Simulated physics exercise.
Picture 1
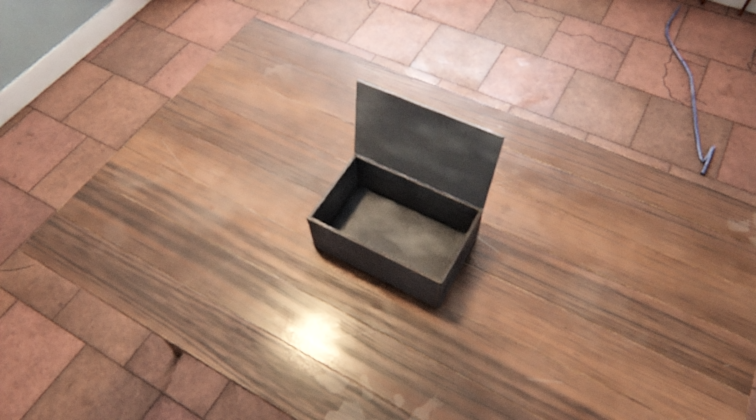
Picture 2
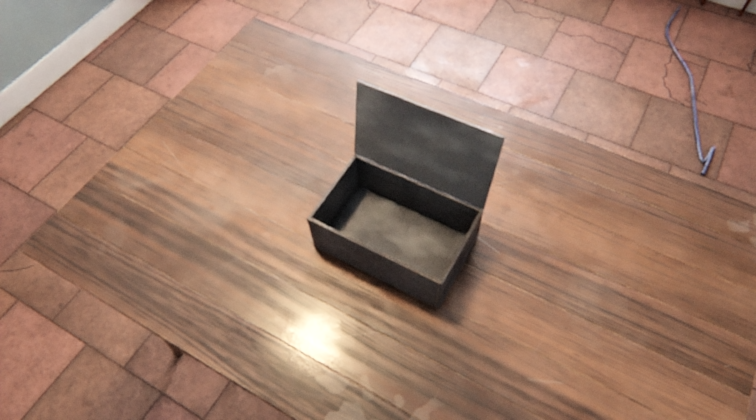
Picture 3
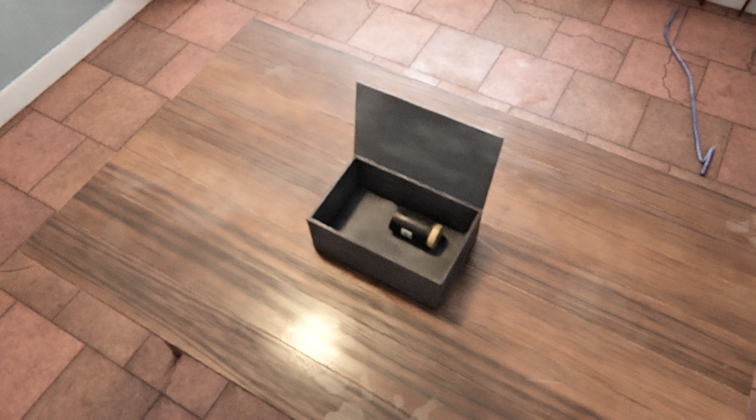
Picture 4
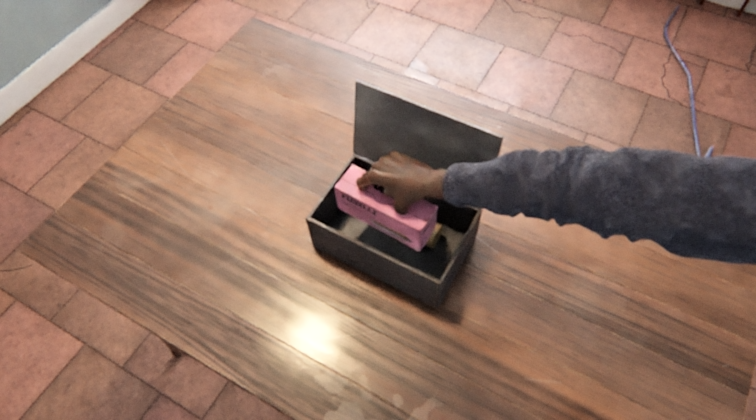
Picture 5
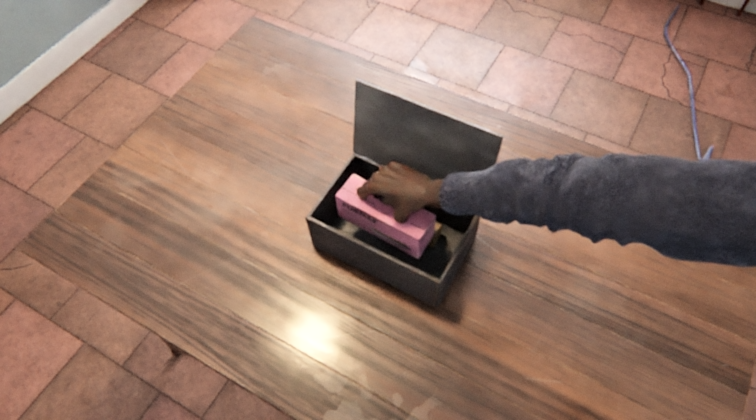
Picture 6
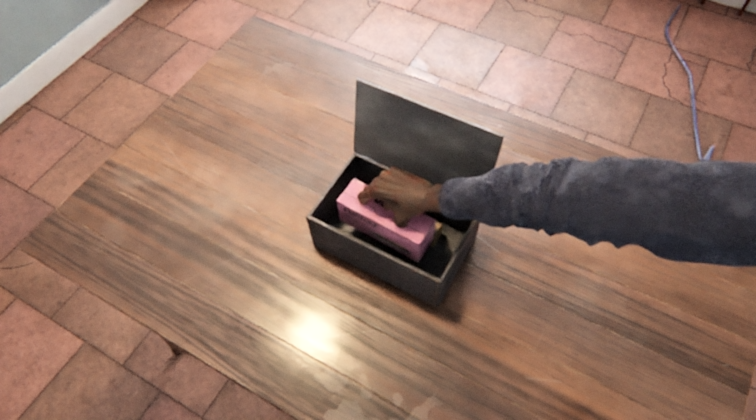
Open dark box on a wooden table, empty, then holding a black shaker as a hand lowers a pink carton inside.
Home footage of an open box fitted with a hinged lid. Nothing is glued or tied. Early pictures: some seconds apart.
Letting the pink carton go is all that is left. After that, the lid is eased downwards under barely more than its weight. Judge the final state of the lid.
The lid is fully down.
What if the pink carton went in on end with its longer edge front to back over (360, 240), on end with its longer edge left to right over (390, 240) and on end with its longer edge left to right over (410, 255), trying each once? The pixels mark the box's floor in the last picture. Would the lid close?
In order: The lid gets blocked, then gets blocked, then gets blocked.
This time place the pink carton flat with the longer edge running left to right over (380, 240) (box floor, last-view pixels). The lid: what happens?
After that, the lid lies down snugly.
Then, 1.00 s past the last view, lid starting down; pink carton displaced a little near (383, 238); black shaker displaced a little.
Then, 1.60 s past the last view, lid 58° above the rim; pink carton displaced a little near (383, 238); black shaker displaced a little.
Then, 2.00 s past the last view, lid 21° above the rim; pink carton displaced a little near (383, 238); black shaker displaced a little.
Finally, lid shut; moved from the start, pink carton; black shaker still in place. Final places as the last picture's camera would see them, pink carton near (383, 238).
